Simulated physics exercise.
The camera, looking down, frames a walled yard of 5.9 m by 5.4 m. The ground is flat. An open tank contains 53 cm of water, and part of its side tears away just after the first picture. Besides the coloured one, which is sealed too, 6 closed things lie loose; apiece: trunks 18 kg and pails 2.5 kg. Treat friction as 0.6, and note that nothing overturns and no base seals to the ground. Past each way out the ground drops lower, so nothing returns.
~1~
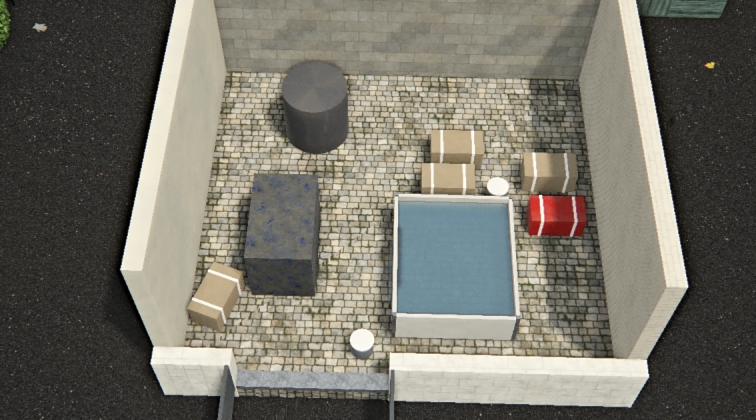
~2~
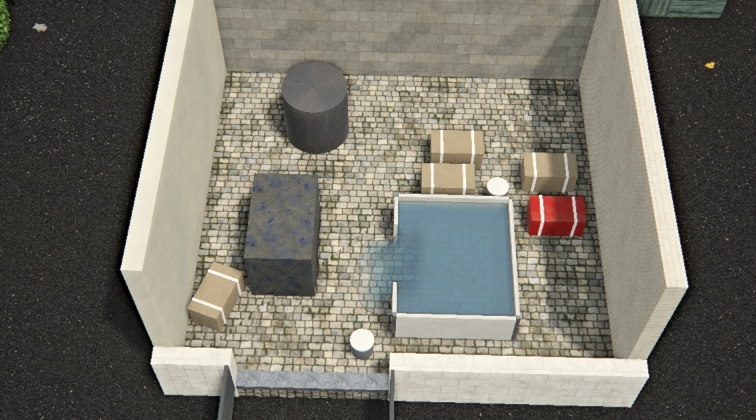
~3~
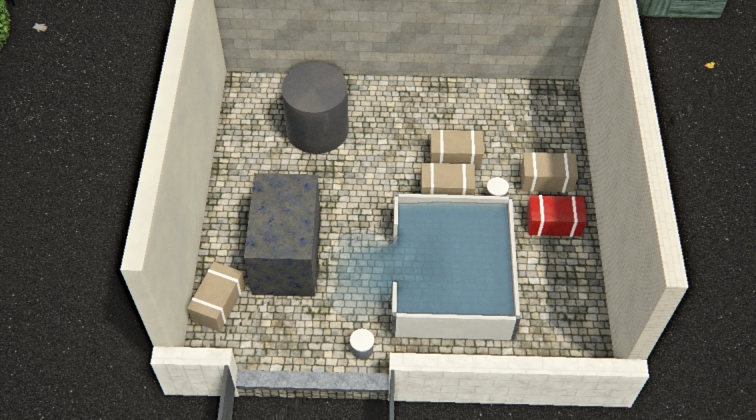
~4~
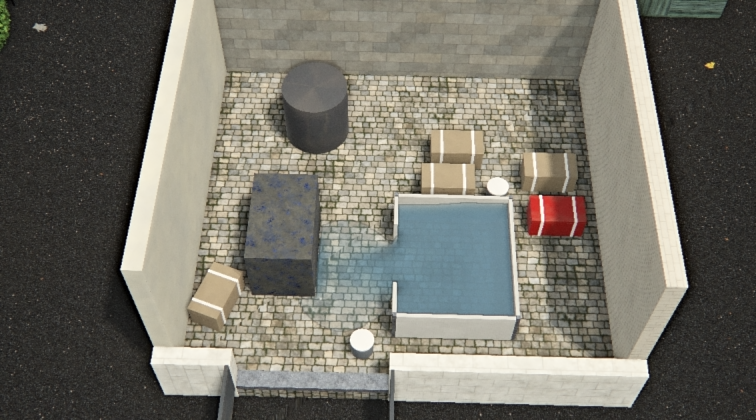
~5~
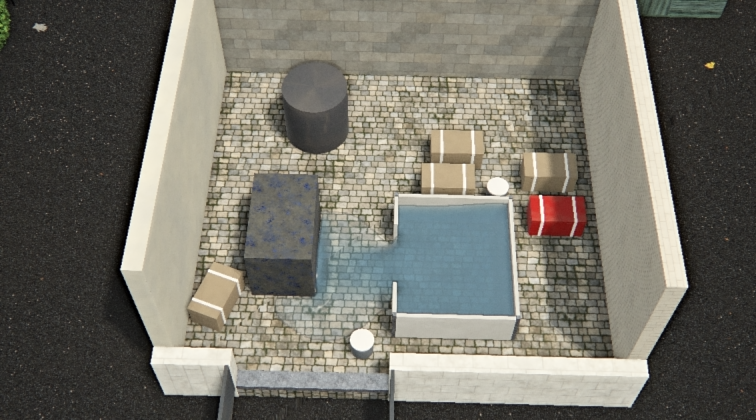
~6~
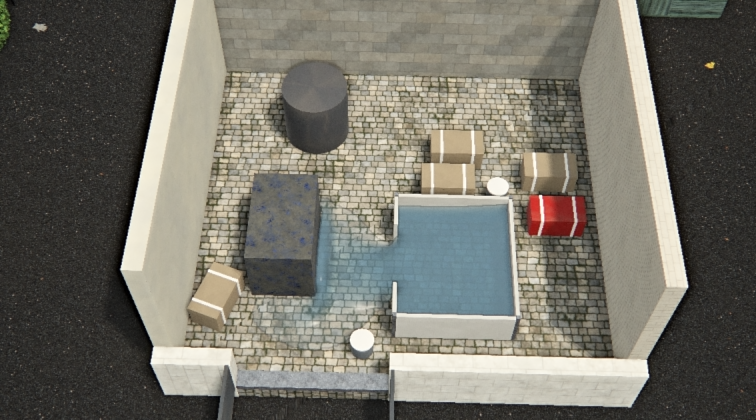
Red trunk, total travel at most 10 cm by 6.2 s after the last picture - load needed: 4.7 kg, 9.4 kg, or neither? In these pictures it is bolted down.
Chances are the lesser mass is fine.
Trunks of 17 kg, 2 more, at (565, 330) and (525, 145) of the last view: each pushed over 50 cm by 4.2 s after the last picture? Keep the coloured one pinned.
Going through them in that order, the answers are not too far and not too far.
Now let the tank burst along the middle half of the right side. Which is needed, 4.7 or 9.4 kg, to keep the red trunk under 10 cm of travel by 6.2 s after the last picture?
In that case, both fall short.
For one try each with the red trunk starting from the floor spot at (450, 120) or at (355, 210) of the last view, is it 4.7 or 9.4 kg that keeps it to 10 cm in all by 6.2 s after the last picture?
In that order: Both fail; both fail.
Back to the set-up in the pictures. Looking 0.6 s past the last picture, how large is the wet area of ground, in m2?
Near 9.0 m2 in all.
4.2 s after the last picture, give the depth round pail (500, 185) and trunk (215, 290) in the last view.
Some 1 cm at the first, some 4 cm at the second.
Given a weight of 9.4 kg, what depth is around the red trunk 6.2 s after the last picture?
Close to 1 cm deep.
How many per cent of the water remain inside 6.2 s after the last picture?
Somewhere near 70 percent, give or take.
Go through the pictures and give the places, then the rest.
The first frame shows the red trunk at (558, 209) rests on the ground; 3.1 m2 under water; 0 of 7 have shifted.
The second frame shows the red trunk at (558, 209), on the bottom; 3.6 m2 under water; 0 of 7 have shifted.
The third frame shows the red trunk at (558, 209) rests on the ground; water covers 4.2 m2; 0 of 7 have shifted.
The fourth frame shows the red trunk at (558, 209), on the bottom; 4.8 m2 under water; 0 of 7 have shifted.
The fifth frame shows the red trunk at (558, 209), on the bottom; water covers 5.1 m2; 0 of 7 have shifted.
The sixth frame shows the red trunk at (558, 209) rests on the ground; 5.5 m2 under water; 0 of 7 have shifted.
Then, 0.6 s after the last picture the red trunk would be 0 cm from its start with 4.7 kg and 0 cm from its start with 9.4 kg; 0 cm of water round it then.
Then, 2.3 s after the last picture the red trunk would be 0 cm from its start with 4.7 kg and 0 cm from its start with 9.4 kg; 0 cm of water round it then.
Then, 4.2 s after the last picture the red trunk would be 0 cm from its start with 4.7 kg and 0 cm from its start with 9.4 kg; 0 cm of water round it then.
Then, 6.2 s after the last picture the red trunk would be 0 cm from its start with 4.7 kg and 0 cm from its start with 9.4 kg; 1 cm of water round it then.
